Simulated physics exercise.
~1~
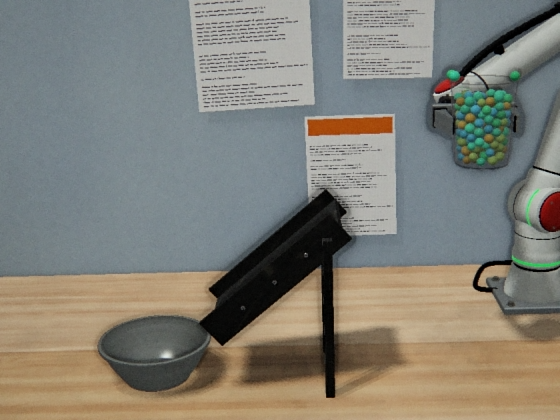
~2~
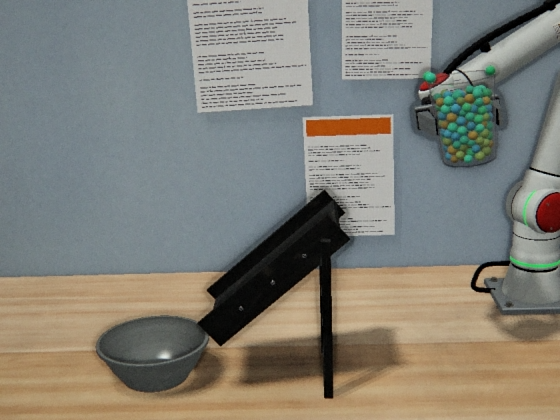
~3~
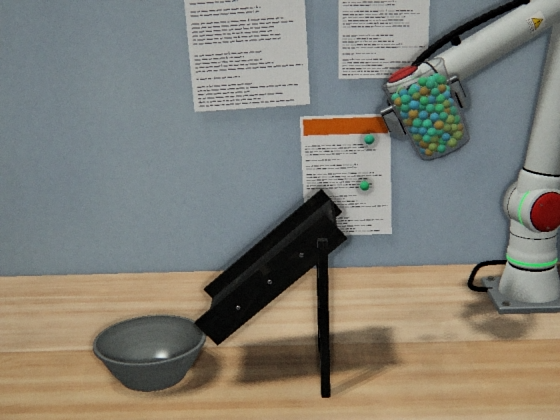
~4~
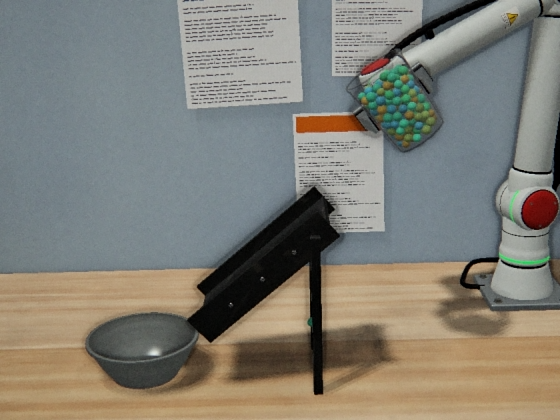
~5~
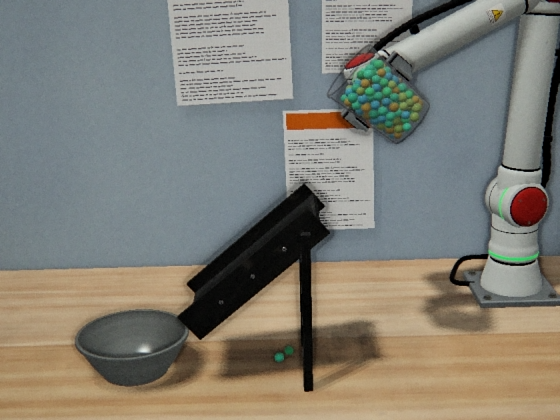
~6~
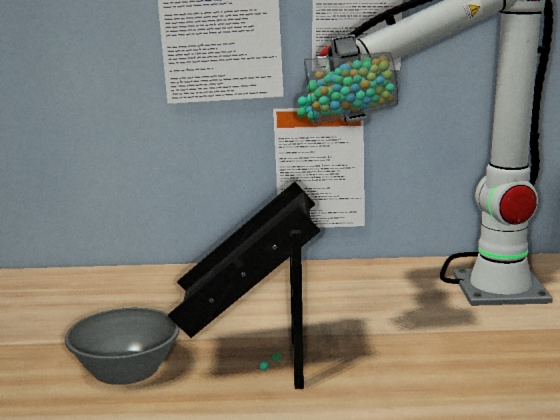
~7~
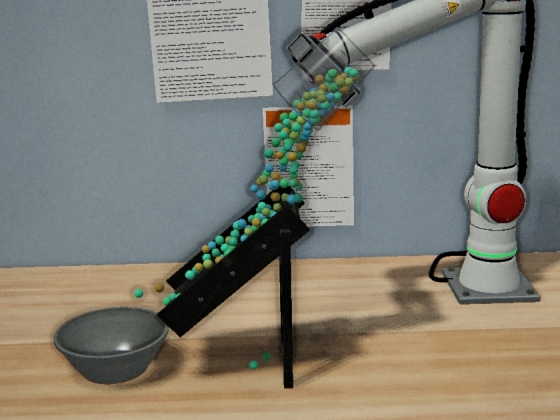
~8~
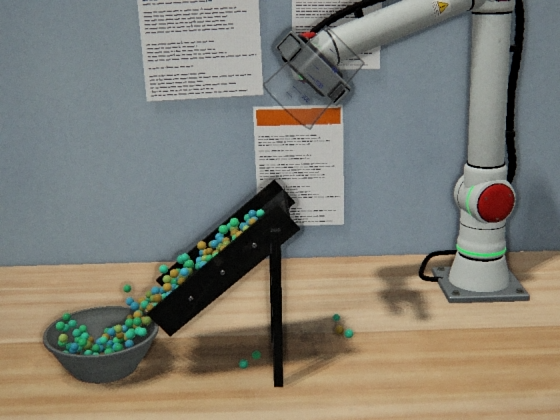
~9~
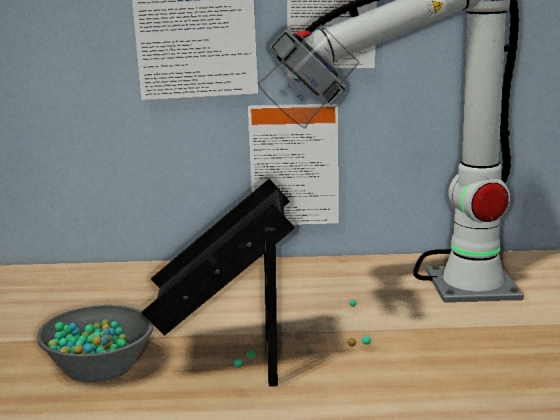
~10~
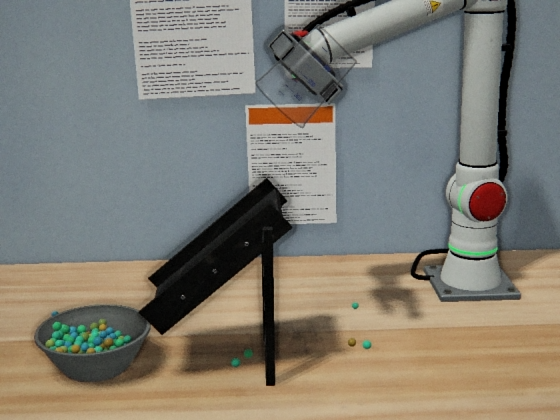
A robot arm carried a clear beaker full of colourful little balls leftward, dropping a couple on the table, then tipped it over a black chute; the balls poured down into a grey bowl, where nearly all settled, leaving a few scattered on the table.
